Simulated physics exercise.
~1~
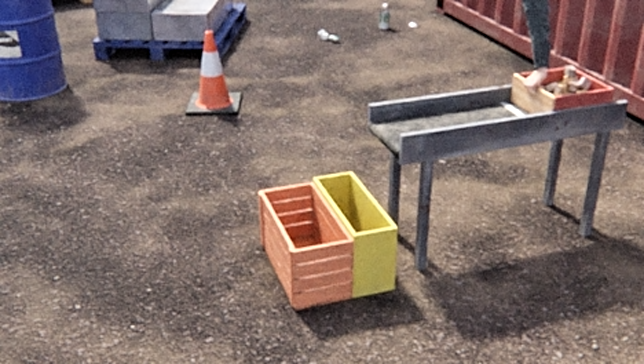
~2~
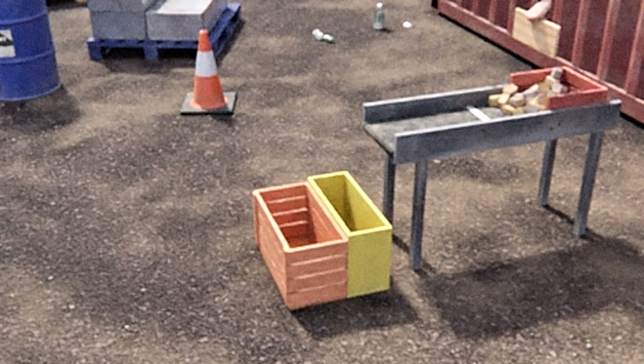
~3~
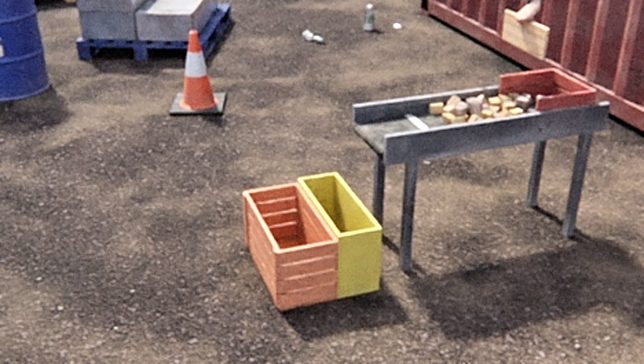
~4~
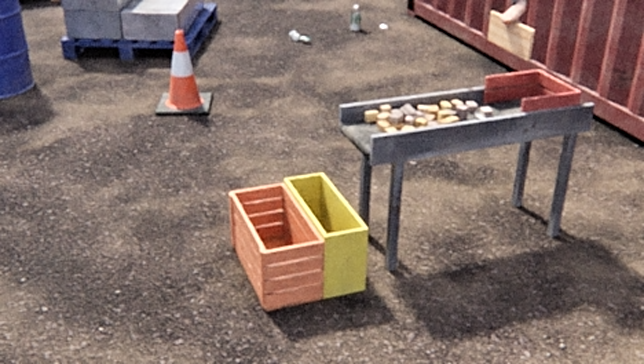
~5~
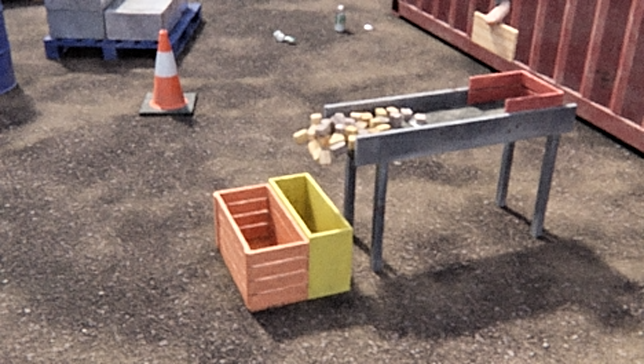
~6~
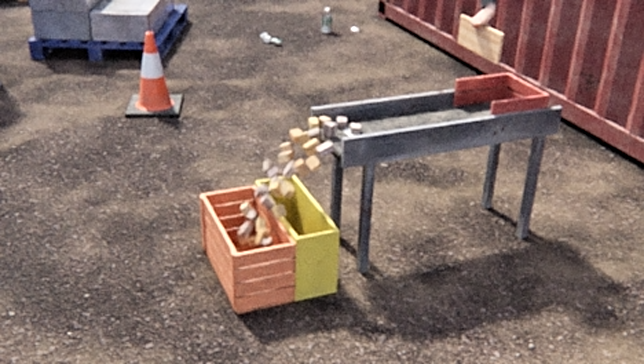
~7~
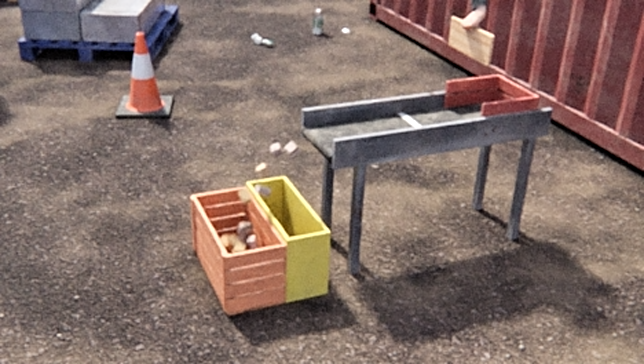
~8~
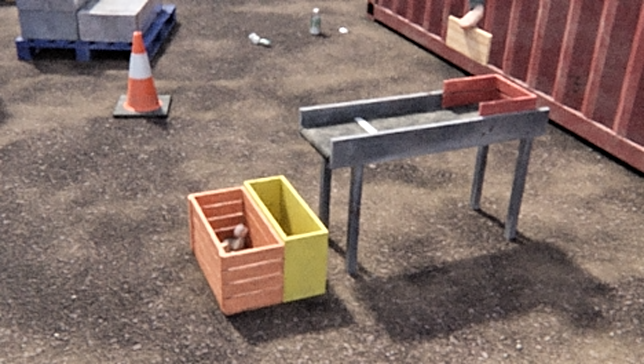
Arm lifting a gate from a red pen as timber offcuts ride a belt left and tumble into the orange box.
